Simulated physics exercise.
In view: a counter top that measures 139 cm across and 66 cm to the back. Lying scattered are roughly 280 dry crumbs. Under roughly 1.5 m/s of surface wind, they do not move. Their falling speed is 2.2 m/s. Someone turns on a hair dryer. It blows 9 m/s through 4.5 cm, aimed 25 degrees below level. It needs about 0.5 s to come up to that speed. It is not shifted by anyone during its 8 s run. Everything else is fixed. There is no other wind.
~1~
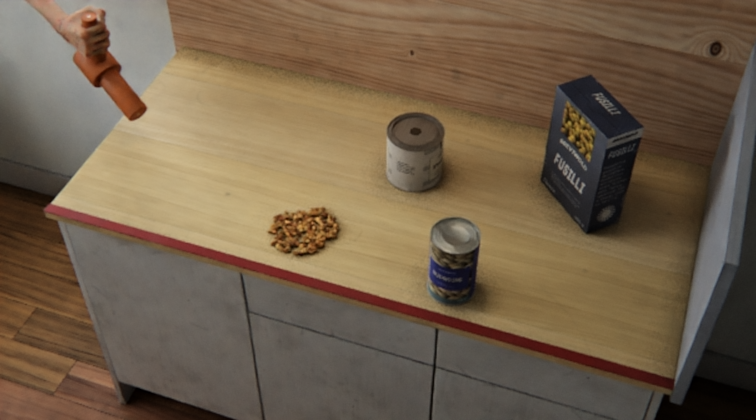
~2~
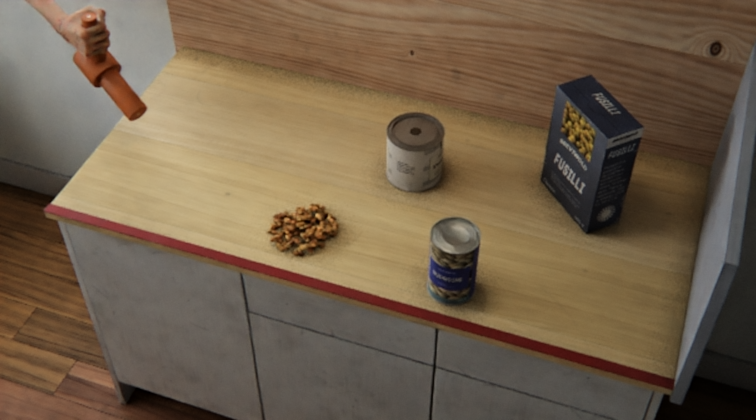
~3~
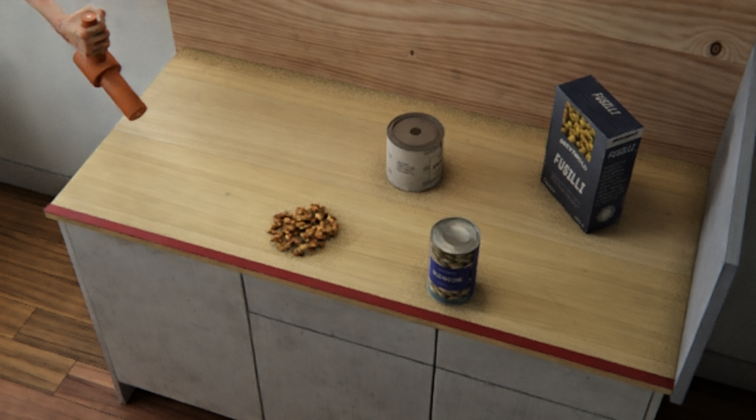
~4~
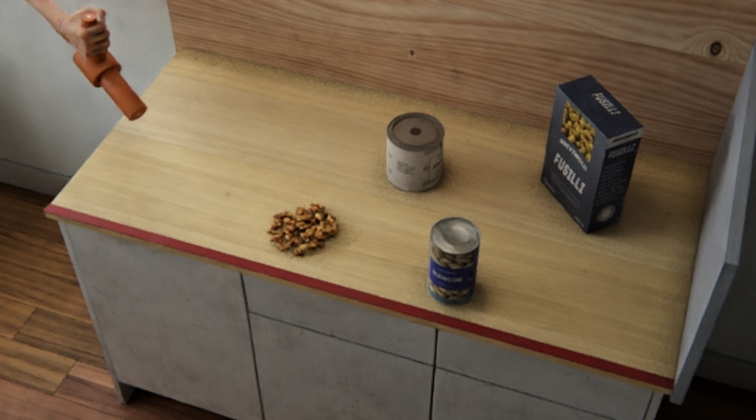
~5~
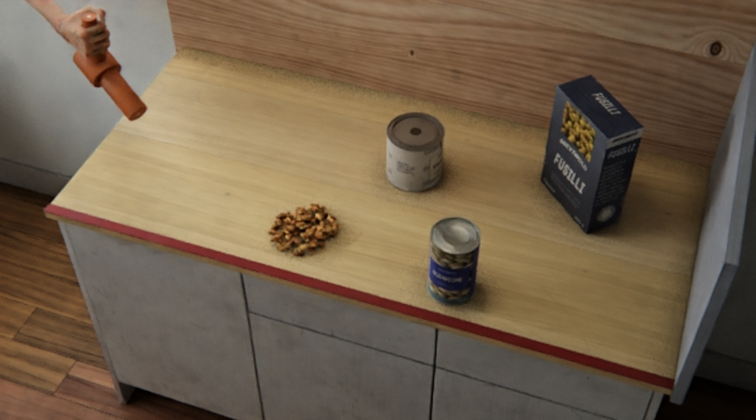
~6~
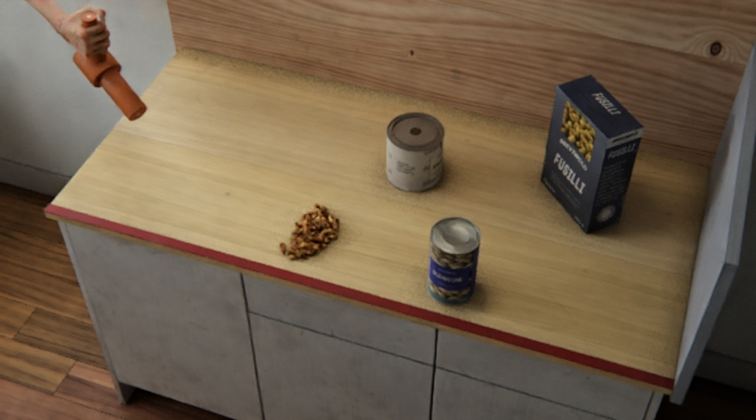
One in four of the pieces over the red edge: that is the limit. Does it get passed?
The loss over that edge exceeds a quarter.
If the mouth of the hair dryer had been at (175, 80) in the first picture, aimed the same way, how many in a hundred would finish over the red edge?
That gives roughly 100 % in the end.
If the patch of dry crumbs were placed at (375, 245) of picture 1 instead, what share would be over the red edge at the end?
Expected share: Near 25 %.
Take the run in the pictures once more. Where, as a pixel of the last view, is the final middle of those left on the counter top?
(462, 269).
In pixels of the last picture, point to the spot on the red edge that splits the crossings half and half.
At roughly pixel (425, 320).
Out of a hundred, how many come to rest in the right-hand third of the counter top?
Something close to 20 % ends up there.
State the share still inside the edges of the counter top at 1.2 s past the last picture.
The share then is about 40 %.
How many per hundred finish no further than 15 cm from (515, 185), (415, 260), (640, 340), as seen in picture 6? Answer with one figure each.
Estimates in listed order: 0 %; 20 %; 2 %.
Then, 1.2 s after the last picture, 60 % are over the red edge; the middle of those still in play is near (432, 271); 74 % have settled or left.
Then, 2.1 s after the last picture, 60 % are over the red edge; the middle of those still in play is near (471, 268); 74 % have settled or left.
Then, 4.0 s after the last picture, 61 % are over the red edge; the middle of those still in play is near (471, 268); 76 % have settled or left.
Then, 7.6 s after the last picture, at the end, 62 % are over the red edge; the middle of those still in play is near (462, 269).
